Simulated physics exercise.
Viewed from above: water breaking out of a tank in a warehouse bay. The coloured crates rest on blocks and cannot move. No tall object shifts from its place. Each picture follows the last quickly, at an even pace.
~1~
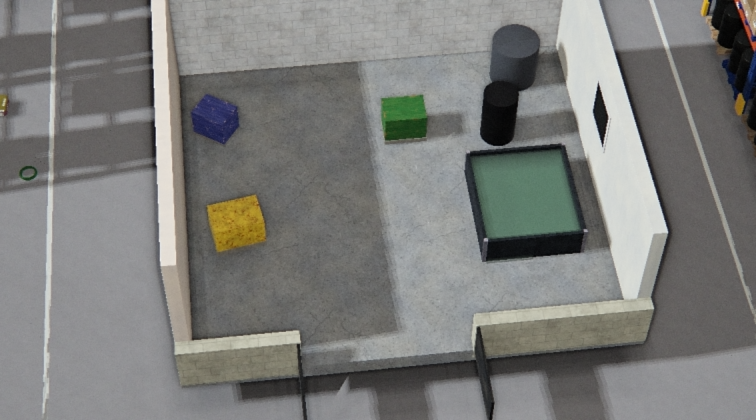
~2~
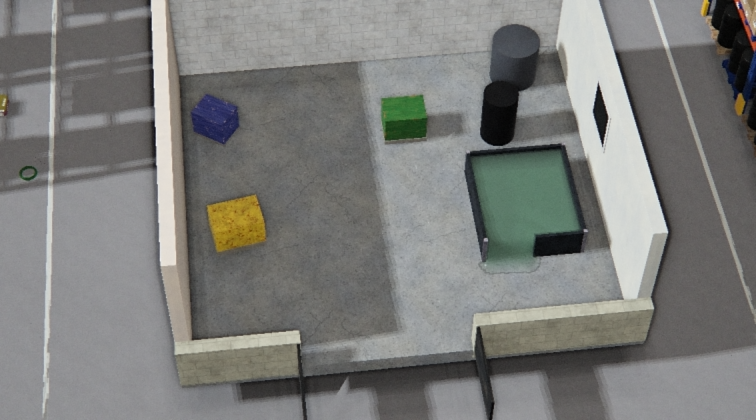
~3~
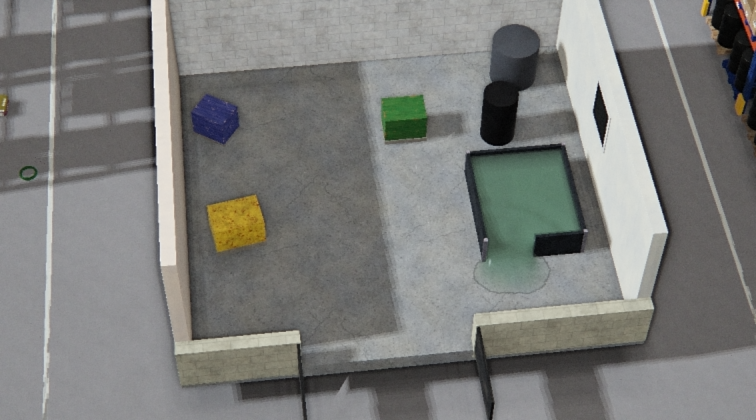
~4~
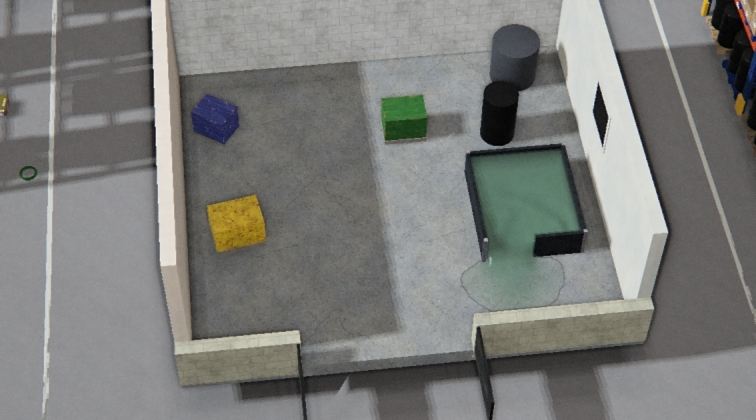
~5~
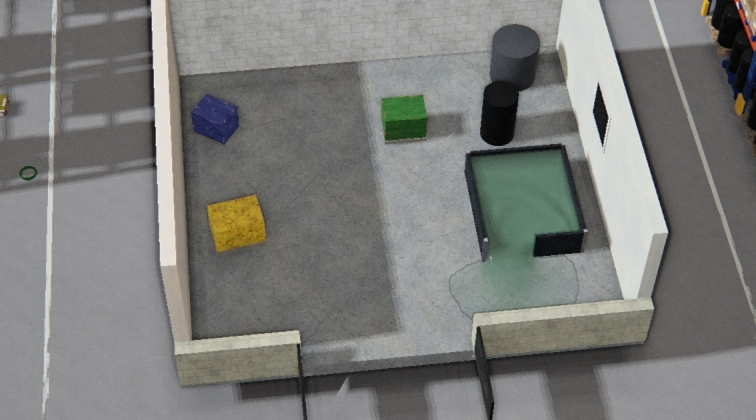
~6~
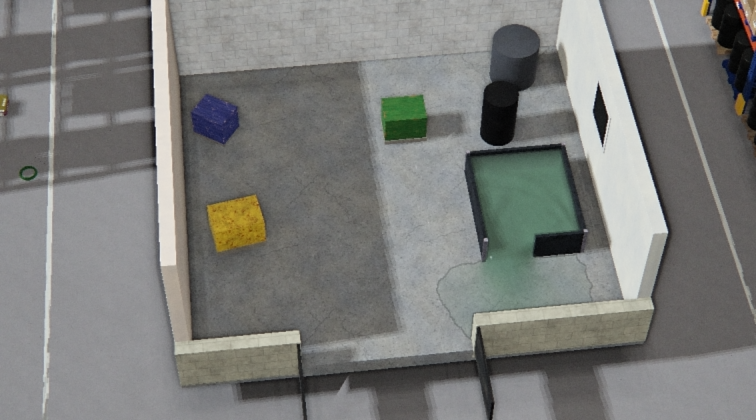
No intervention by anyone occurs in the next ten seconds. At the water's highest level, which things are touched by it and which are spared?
Going through them: The yellow crate is spared; the blue crate is spared; the green crate is spared.
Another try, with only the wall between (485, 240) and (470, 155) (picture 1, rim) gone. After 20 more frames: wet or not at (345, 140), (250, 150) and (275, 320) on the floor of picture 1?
First: Reached by the flood. Second: Reached by the flood. Third: Reached by the flood.
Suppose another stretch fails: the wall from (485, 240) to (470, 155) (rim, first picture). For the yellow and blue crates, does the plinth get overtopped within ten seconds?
Observed: Yellow is doused; blue is doused.
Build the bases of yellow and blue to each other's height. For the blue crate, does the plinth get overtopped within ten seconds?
Looks like the blue comes through fine.
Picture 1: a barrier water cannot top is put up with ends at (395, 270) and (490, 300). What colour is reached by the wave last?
It's the blue one.
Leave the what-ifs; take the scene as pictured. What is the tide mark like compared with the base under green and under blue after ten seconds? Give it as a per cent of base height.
In order: 20% and 60%.
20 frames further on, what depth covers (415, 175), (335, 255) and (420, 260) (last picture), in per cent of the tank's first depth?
Respectively near 0, 0 and 0 per cent.
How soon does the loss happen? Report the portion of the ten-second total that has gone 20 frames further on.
It comes to around 40 per cent.
A moment on, water covers 10 % of the floor; the yellow crate not reached, the blue crate not reached, the green crate not reached.
Next, water covers 15 % of the floor; the yellow crate not reached, the blue crate not reached, the green crate not reached.
Then, water covers 25 % of the floor; the yellow crate not reached, the blue crate not reached, the green crate not reached.
Later, water covers 40 % of the floor; the yellow crate water round its plinth, the blue crate not reached, the green crate not reached.
In the end, water covers 60 % of the floor; the yellow crate stayed above the water, the blue crate stayed above the water, the green crate stayed above the water.
